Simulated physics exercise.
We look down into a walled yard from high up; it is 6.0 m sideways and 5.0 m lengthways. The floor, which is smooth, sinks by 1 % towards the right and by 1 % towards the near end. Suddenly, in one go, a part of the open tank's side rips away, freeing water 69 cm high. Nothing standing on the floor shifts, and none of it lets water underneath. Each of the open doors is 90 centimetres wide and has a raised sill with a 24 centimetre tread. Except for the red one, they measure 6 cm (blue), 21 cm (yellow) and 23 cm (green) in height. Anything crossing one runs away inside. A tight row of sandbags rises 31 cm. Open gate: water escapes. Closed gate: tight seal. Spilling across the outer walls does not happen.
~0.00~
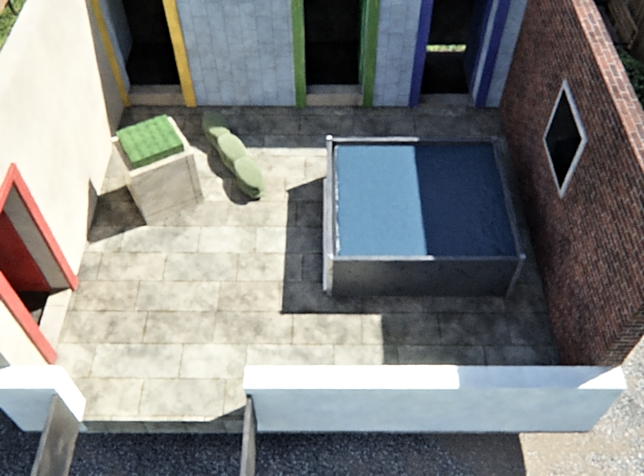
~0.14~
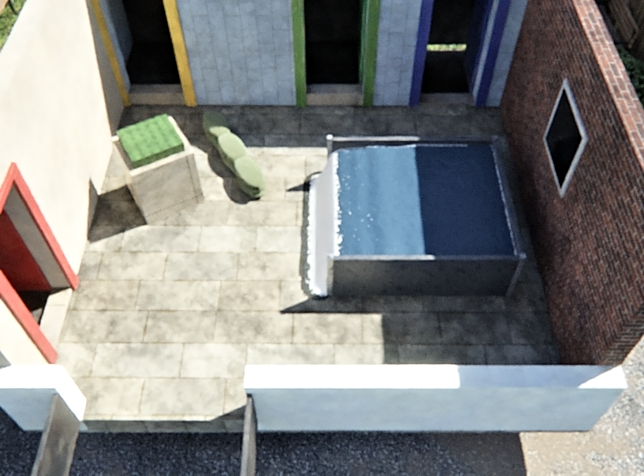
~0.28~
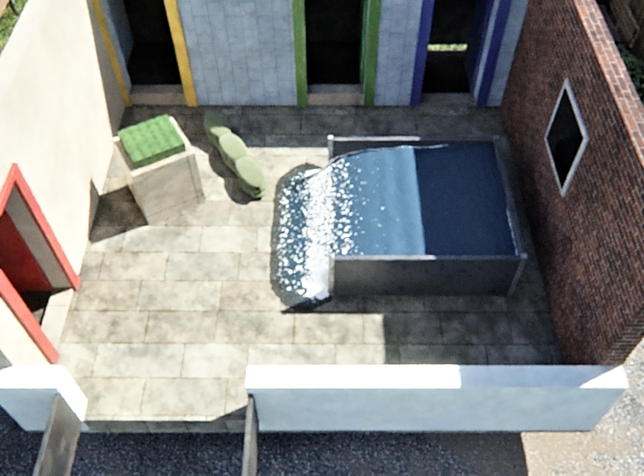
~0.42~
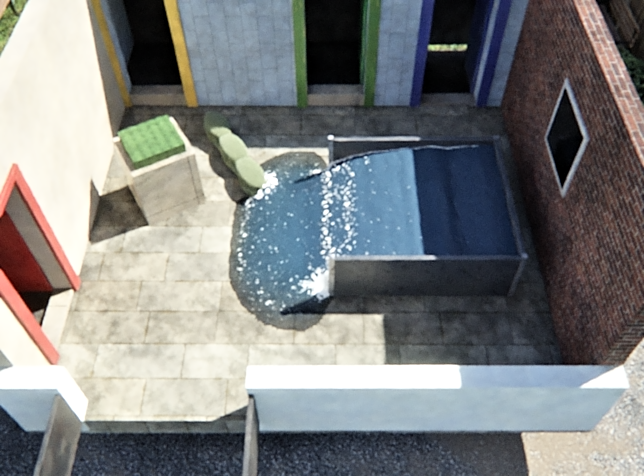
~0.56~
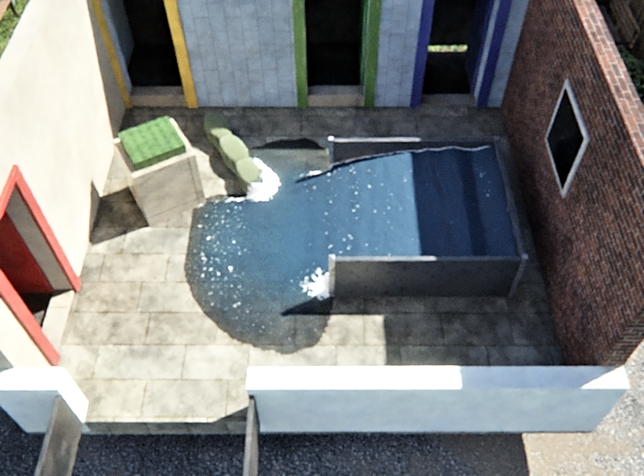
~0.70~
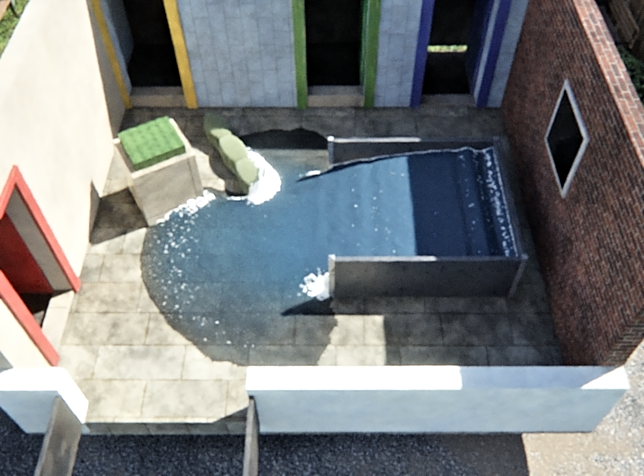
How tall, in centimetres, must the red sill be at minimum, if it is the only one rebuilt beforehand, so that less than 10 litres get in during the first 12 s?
It needs to be at least 31 cm tall.
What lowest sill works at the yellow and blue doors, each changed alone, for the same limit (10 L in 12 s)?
Roughly 20 cm for the yellow door and roughly 6.5 cm for the blue door.
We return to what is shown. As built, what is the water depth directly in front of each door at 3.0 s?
In cm: Blue 1, yellow 19, red 26, green 8.
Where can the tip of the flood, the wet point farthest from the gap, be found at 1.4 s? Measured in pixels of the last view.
I'd put the front's tip around (54, 372).
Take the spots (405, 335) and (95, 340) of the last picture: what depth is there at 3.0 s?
Roughly 0 cm and 29 cm.
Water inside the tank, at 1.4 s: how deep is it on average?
Around 37 cm on average.
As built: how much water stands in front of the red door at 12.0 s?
The depth there is around 2.0 cm.
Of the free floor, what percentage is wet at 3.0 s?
Around 65 per cent of the free floor.
After 1.4 s water covers 45 % of the floor, deepest (42 cm) near (82, 270); 17 cm at the red door, 7 litres in over its 7 cm sill.
After 3.0 s water covers 65 % of the floor, deepest (42 cm) near (50, 386); 26 cm at the red door, 189 litres in over its 7 cm sill.
After 12.0 s water covers 95 % of the floor, deepest (16 cm) near (569, 402); 2 cm at the red door, 379 litres in over its 7 cm sill.
At the red door as built, the water arrived by 1.1 s and peaked near 28 cm at 2.6 s.
Run again over the same 12 s with other heights there, 31 litres in over 26.5 cm, 2 litres over 35.5 cm. The limit of 10 litres is kept from about 31 cm up.
